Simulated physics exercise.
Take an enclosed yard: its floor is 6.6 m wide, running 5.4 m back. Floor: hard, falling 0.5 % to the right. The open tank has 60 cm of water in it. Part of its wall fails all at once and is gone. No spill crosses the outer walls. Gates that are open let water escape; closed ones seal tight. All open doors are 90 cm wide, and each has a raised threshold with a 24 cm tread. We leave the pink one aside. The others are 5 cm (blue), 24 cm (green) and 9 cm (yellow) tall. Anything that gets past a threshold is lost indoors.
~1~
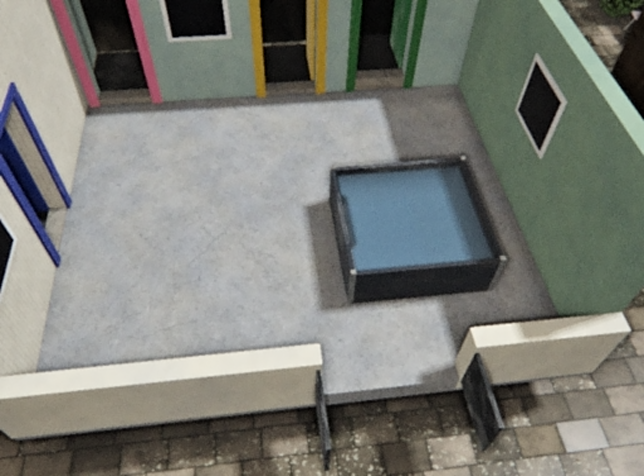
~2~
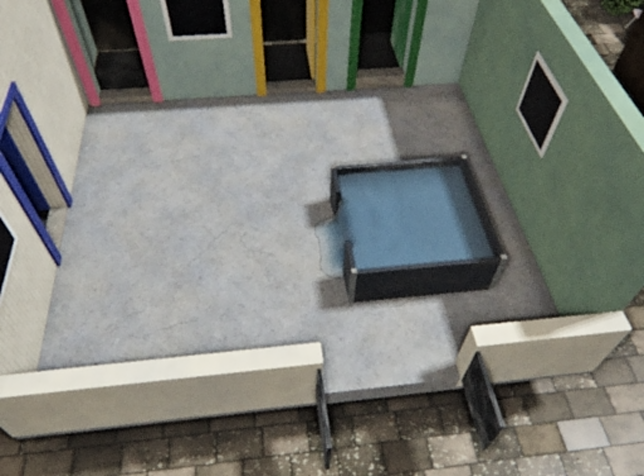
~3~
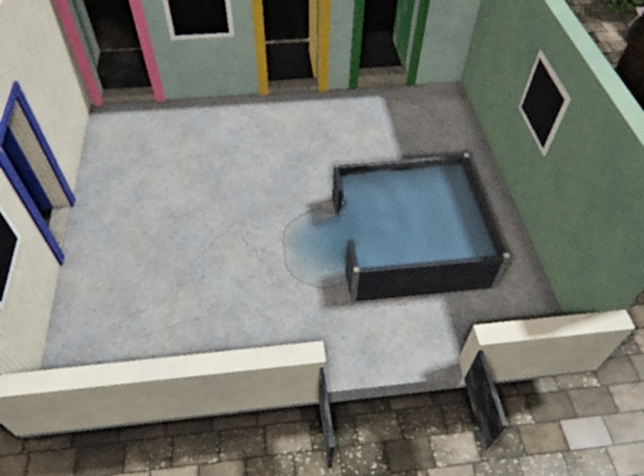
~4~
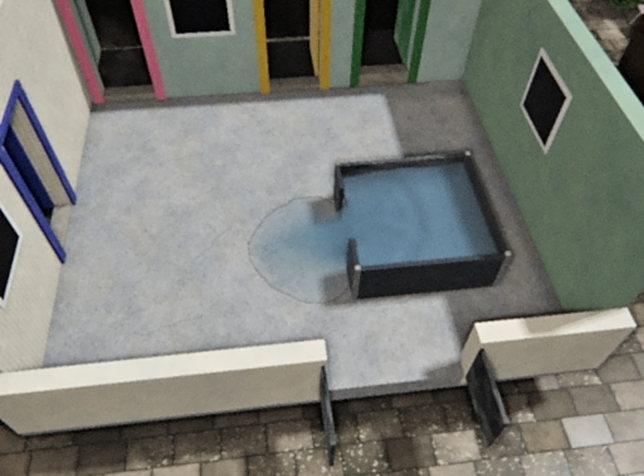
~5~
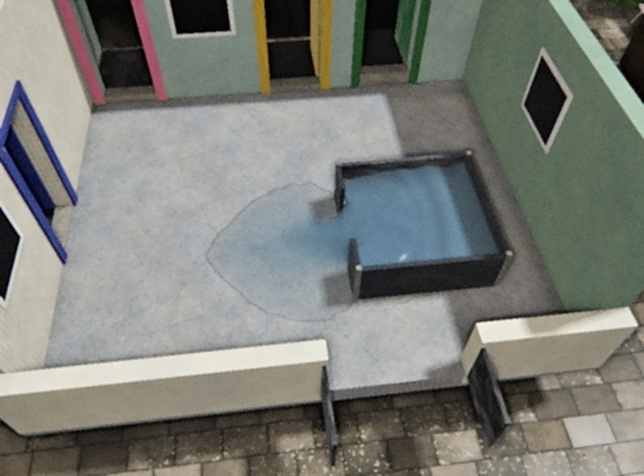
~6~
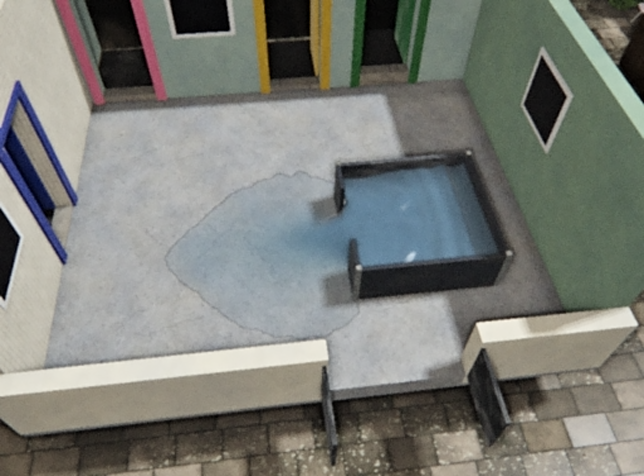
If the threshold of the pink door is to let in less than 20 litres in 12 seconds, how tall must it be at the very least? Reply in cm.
At the very least, close to 10 cm.
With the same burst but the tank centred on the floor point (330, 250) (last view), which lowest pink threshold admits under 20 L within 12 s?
At least roughly 11.5 cm high.
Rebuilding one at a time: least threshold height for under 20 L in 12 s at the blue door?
For the blue door, about 12.0 cm.
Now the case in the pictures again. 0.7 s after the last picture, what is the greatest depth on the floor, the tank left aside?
I'd estimate roughly 32 cm.
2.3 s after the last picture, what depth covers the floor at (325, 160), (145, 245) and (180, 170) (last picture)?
About 0, 3 and 2 cm.
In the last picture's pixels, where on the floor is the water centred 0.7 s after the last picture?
Centre of mass: About (354, 243) px.
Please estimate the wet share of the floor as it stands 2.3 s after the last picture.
About 50 per cent.
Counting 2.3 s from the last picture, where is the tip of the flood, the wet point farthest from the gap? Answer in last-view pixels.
Lab note: Front tip approx. (92, 109).
Then, 0.7 s after the last picture water covers 35 % of the floor, deepest (32 cm) near (339, 249); it has not reached the pink door.
Then, 2.3 s after the last picture water covers 50 % of the floor, deepest (22 cm) near (39, 403); 9 cm at the pink door, 0 litres in over its 11 cm threshold.
Then, 11.3 s after the last picture water covers 95 % of the floor, deepest (10 cm) near (480, 132); 5 cm at the pink door, 11 litres in over its 11 cm threshold.
At the pink door as built, the water peaked near 14 cm, 5.5 s after the last picture.
Run again over the same 12 s with other heights there, 29 litres in over 9 cm, 6 litres over 12 cm. The limit of 20 litres is kept from about 10 cm up.
